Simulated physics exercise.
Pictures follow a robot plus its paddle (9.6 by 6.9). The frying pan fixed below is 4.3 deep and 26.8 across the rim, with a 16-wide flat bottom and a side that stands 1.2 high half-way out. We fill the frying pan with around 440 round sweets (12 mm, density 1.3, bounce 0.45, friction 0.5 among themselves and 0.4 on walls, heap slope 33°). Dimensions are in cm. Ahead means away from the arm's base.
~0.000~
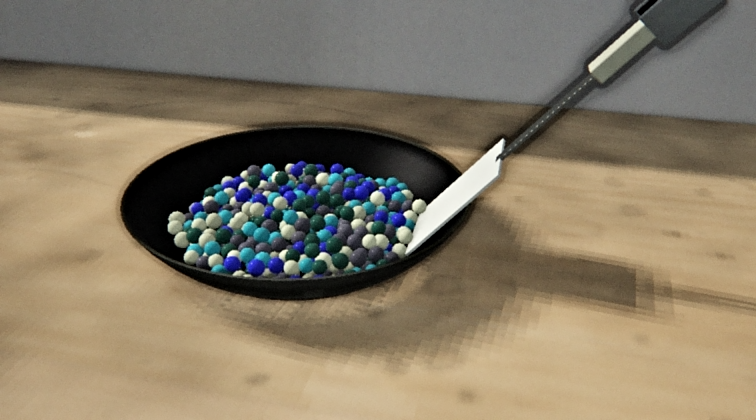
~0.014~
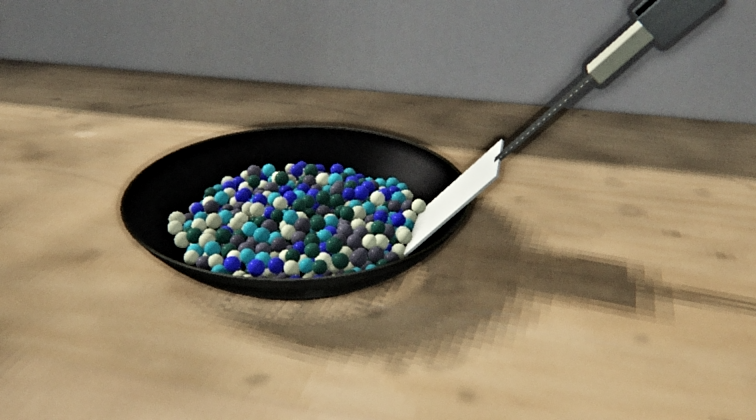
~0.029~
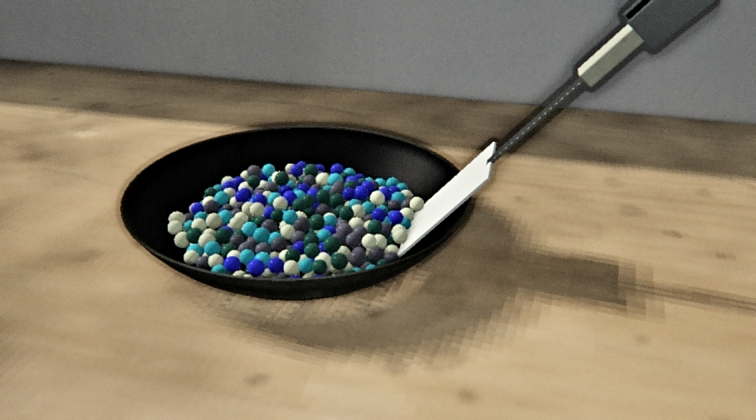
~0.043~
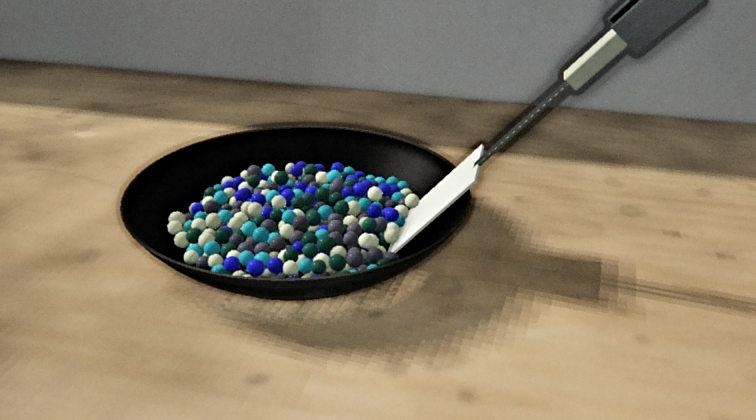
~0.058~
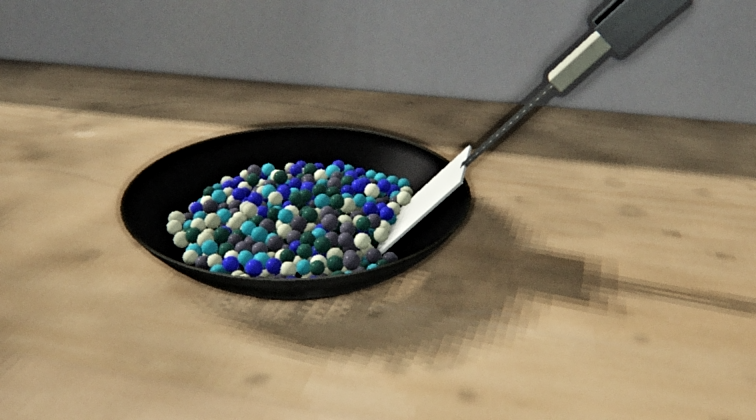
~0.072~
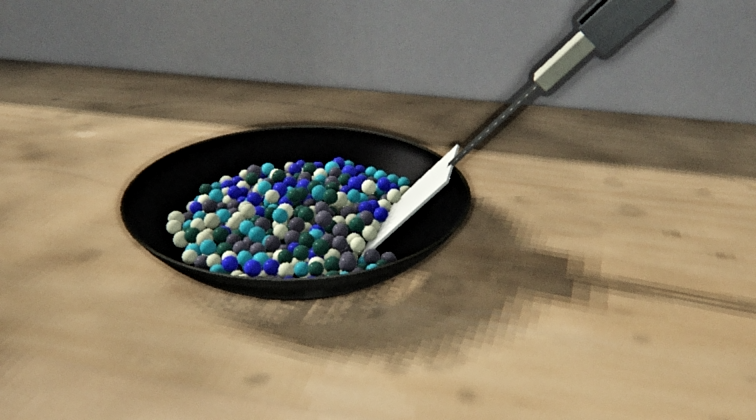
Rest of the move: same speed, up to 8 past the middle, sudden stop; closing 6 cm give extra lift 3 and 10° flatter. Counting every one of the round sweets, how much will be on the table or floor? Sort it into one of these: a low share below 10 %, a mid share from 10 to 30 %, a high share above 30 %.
A low share, below 10 %.
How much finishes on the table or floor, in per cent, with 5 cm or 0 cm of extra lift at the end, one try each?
First try about 10 %, second try about 5 %.
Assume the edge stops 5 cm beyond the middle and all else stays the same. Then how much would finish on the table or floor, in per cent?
My guess would be around 0 per cent.
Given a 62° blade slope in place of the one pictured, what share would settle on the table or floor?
My guess is close to 10 per cent.
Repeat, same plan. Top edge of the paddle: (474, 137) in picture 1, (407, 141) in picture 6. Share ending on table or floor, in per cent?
Around 15 per cent finishes on the table or floor.
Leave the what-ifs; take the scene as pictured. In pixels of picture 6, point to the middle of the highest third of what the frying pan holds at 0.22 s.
Roughly pixel (243, 188).
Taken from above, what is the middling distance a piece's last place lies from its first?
About 3 cm.
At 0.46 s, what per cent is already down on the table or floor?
Roughly 5 percent of it.
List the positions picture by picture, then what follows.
The first picture shows paddle top edge at (502, 157), sloping 50°; upper third of the load around (300, 209), from x 175 to 420, top at y 165; 435 in the frying pan.
The second picture shows paddle top edge at (500, 157), sloping 50°; upper third of the load around (300, 209), from x 175 to 420, top at y 165.
The third picture shows paddle top edge at (492, 159), sloping 50°; upper third of the load around (302, 210), from x 175 to 415, top at y 165.
The fourth picture shows paddle top edge at (480, 162), sloping 50°; upper third of the load around (309, 209), from x 175 to 415, top at y 165.
The fifth picture shows paddle top edge at (466, 163), sloping 50°; upper third of the load around (308, 208), from x 175 to 415, top at y 165.
The sixth picture shows paddle top edge at (453, 162), sloping 50°; upper third of the load around (305, 207), from x 175 to 415, top at y 165; 435 in the frying pan.
By 0.15 s, sloping 50°, highest piece 5 above the table; 435 in the frying pan.
By 0.22 s, sloping 46°, highest piece 6 above the table; 435 in the frying pan.
By 0.46 s, sloping 40°, highest piece 5 above the table; 410 in the frying pan, 23 on the table or floor, 2 on the blade or in flight.
By 1.51 s, sloping 40°, highest piece 5 above the table; 409 in the frying pan, 26 on the table or floor.
Final count, 409 in the frying pan, 26 on the table or floor. That is 6 % on the table or floor.
